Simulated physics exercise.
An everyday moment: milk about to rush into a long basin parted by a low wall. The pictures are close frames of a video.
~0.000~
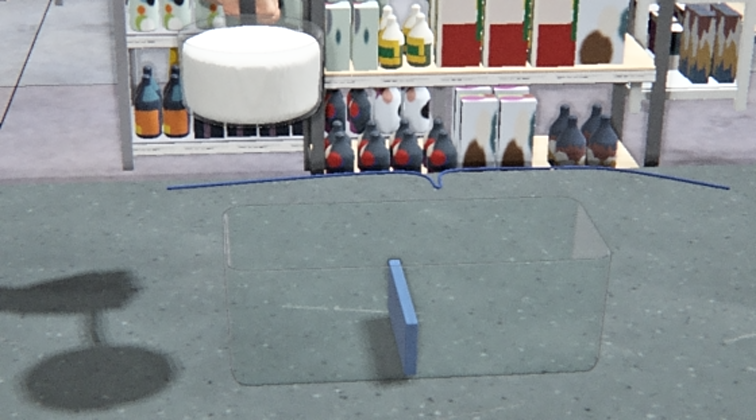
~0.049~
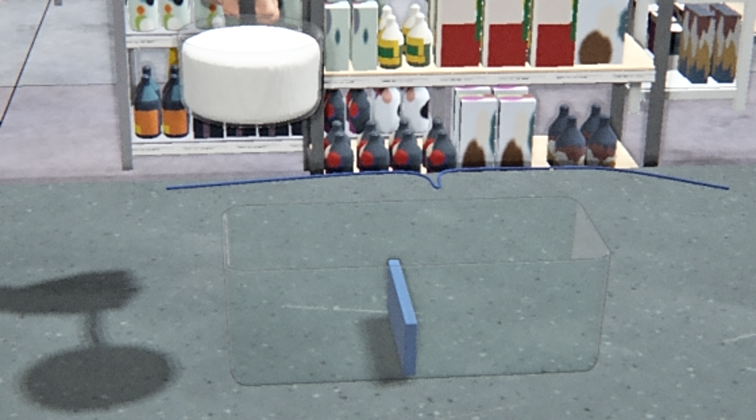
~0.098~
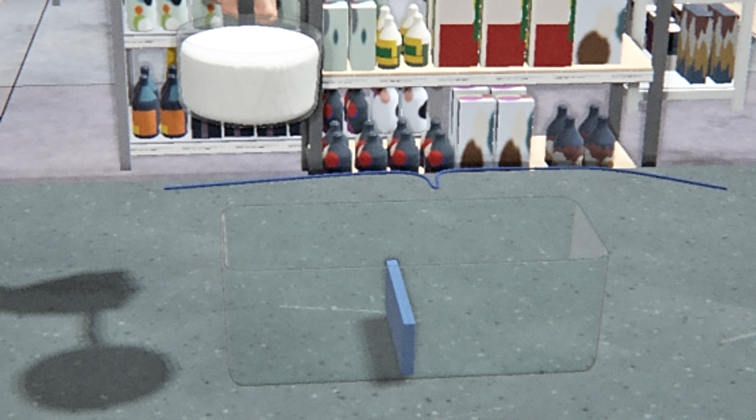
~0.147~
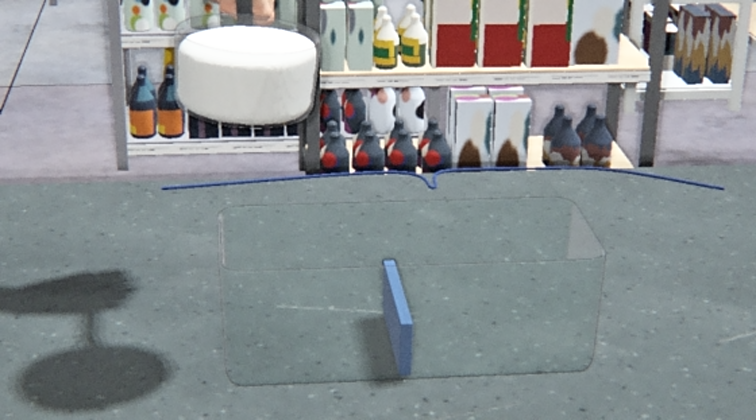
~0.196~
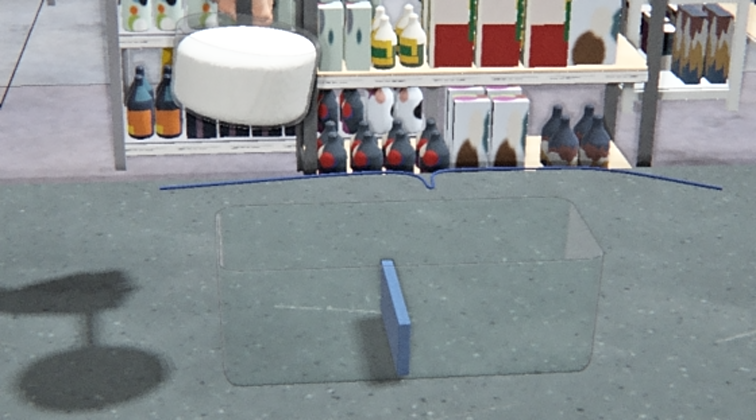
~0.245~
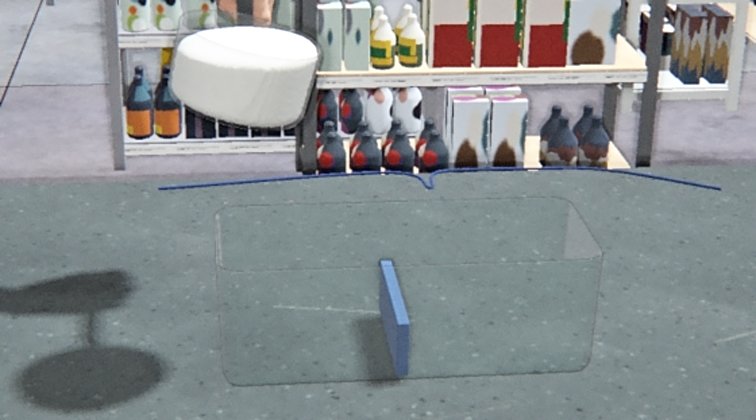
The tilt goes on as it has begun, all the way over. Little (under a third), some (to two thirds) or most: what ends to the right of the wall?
It comes to from a third to two thirds.
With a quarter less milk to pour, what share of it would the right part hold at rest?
Some 30 per cent.
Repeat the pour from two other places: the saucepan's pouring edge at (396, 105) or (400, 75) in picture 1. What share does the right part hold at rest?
Roughly 95 per cent, and 95 per cent.
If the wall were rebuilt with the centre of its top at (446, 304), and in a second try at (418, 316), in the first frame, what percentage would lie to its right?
In turn 5 and 35 in a hundred.
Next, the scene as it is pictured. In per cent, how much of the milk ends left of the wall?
About 50 per cent.
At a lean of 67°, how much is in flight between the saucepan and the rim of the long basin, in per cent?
Some 35 per cent.
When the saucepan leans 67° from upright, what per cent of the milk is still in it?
Some 55 per cent.
A moment on, the saucepan is tipped part way and 55 per cent is still to pour, 5 is left of the wall and 5 right of it.
Next, the saucepan is tipped on its side and 12 per cent is still to pour, 28 is left of the wall and 47 right of it.
Then the saucepan is tipped on its side and 2 per cent is still to pour, 47 is left of the wall and 47 right of it.
Later the saucepan is tipped on its side and 0 per cent is still to pour, 51 is left of the wall and 48 right of it.
At rest 51 per cent lies left of the wall, 48 right of it and 1 outside.
